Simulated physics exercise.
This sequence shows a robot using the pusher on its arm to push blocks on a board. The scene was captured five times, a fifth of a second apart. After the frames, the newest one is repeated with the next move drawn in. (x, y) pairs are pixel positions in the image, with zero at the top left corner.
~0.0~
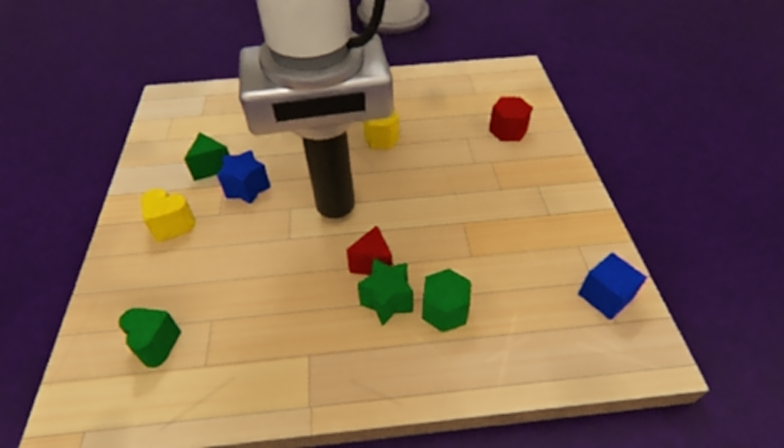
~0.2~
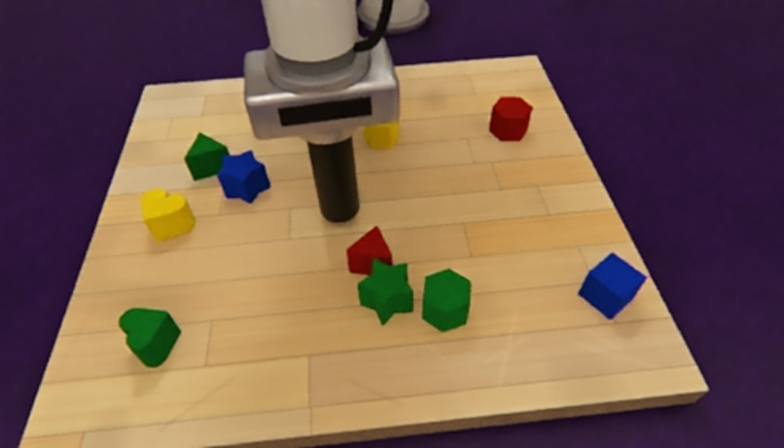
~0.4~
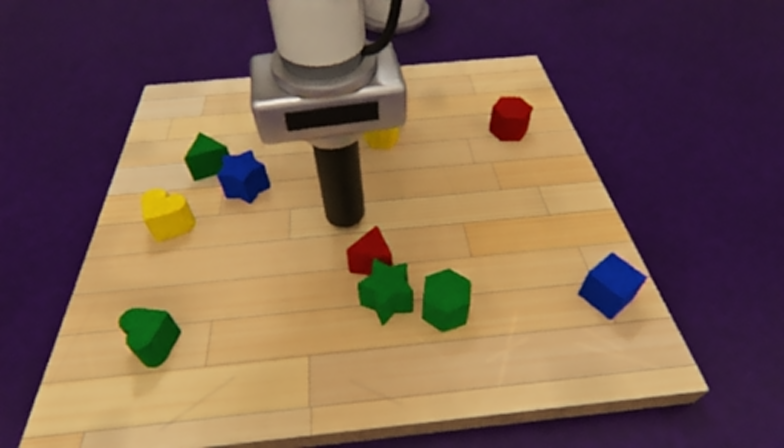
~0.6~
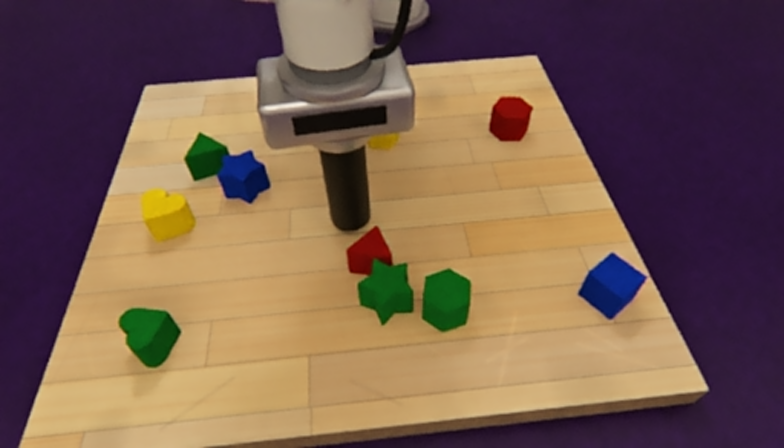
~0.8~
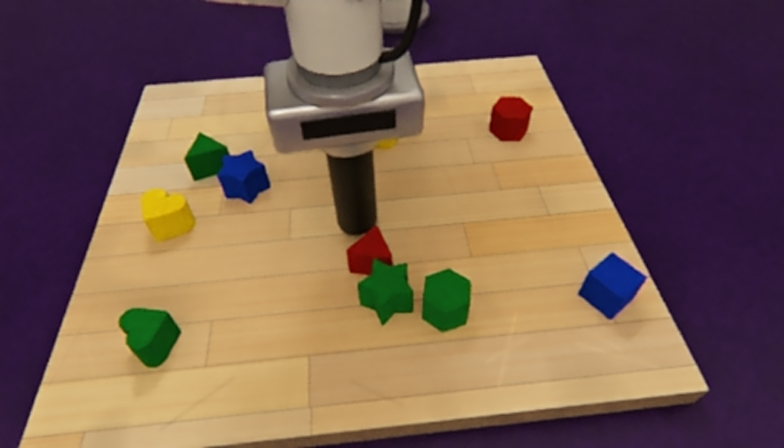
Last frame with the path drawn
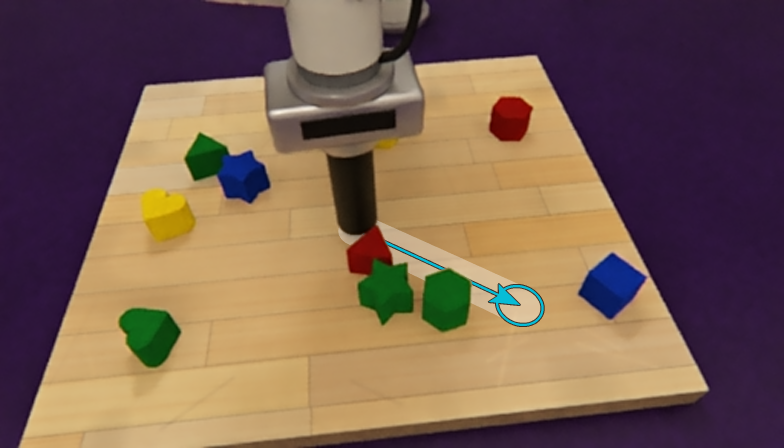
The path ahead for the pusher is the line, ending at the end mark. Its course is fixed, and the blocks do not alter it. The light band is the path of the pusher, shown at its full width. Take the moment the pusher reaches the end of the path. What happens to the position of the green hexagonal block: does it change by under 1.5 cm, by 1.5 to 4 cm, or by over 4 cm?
The block winds up within 1.5 cm of where it is now.
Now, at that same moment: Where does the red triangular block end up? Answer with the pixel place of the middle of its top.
The middle of its top is at (390, 256).
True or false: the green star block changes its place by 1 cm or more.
That claim is true.
Path on the board, in a line from (358, 230) to (520, 305).
One third of the way, pusher at (409, 244); red triangular block at (390, 256), turned 85° clockwise; green star block at (382, 291), turned 20° anticlockwise.
Two thirds of the way, pusher at (464, 269); red triangular block at (390, 256), turned 90° clockwise; green star block at (382, 291), turned 20° anticlockwise; green hexagonal block at (450, 294), turned 15° clockwise.
At the end, pusher at (523, 296); red triangular block at (390, 256), turned 90° clockwise; green star block at (382, 291), turned 20° anticlockwise; green hexagonal block at (451, 295), turned 20° clockwise; blue four-sided block in place.
